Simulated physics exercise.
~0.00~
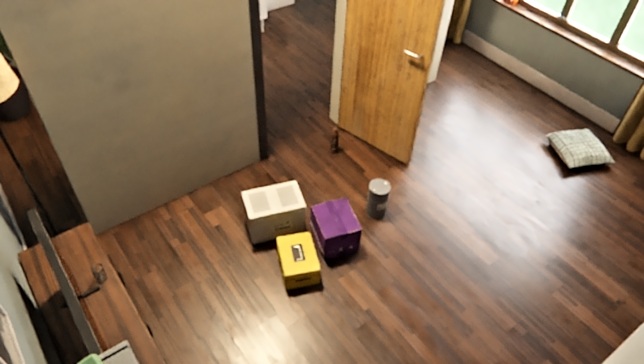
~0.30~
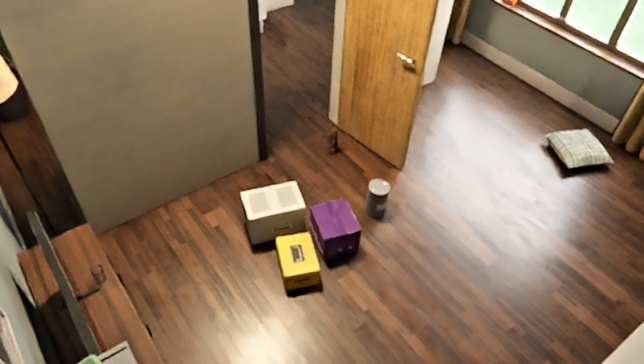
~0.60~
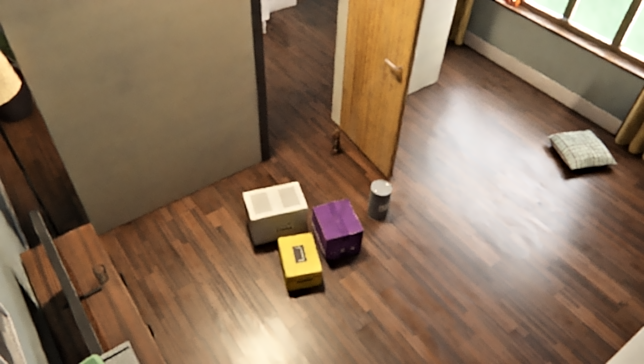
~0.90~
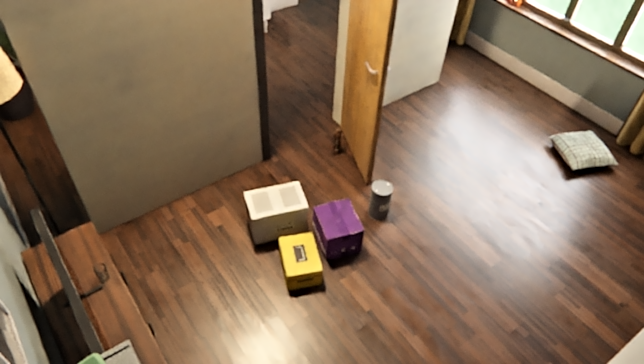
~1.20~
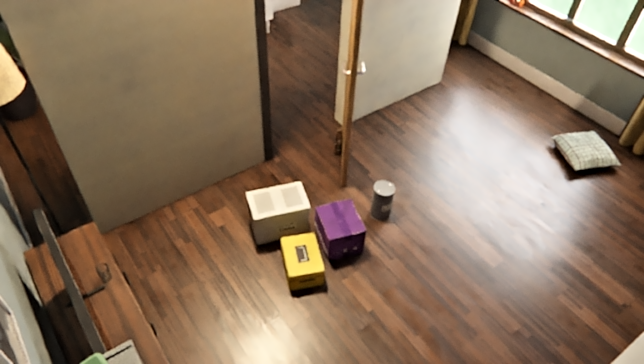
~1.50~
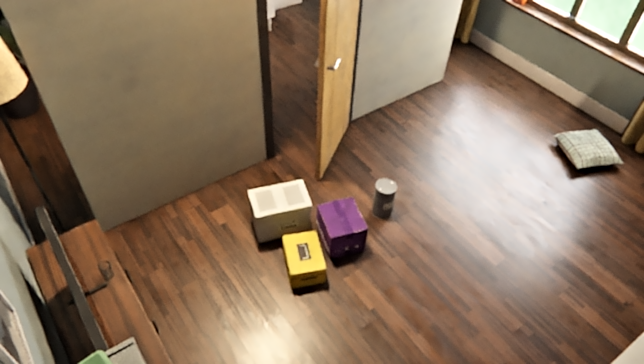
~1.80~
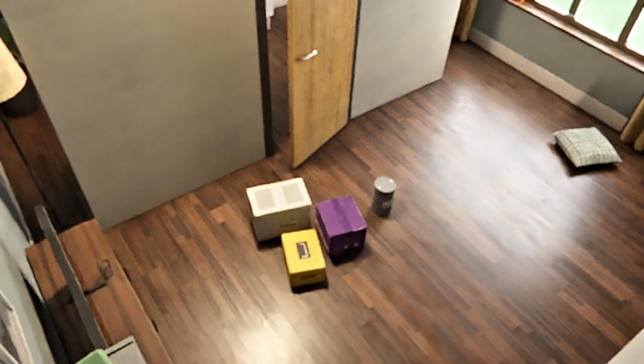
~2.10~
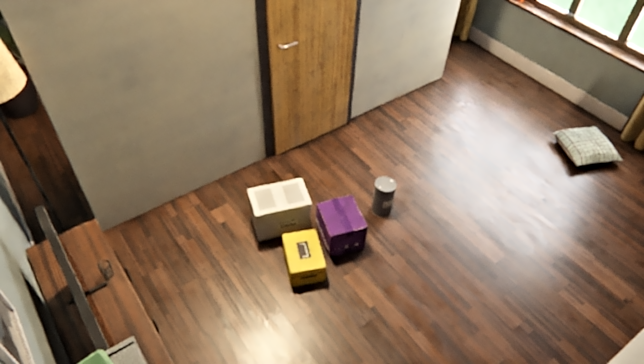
A wooden door stands wide open in a grey wall, seen from high above a room with a dark plank floor. In front of it sit a white box, a purple box and a yellow toolbox, with a grey canister to their right and a small brown bottle by the door's foot; a pale cushion lies at far right near the window. The door swings steadily leftward towards its frame, with nobody seen pushing it. As it passes the bottle's spot, the bottle goes out of sight behind it. The door ends fully shut, while the boxes and canister stay in place.
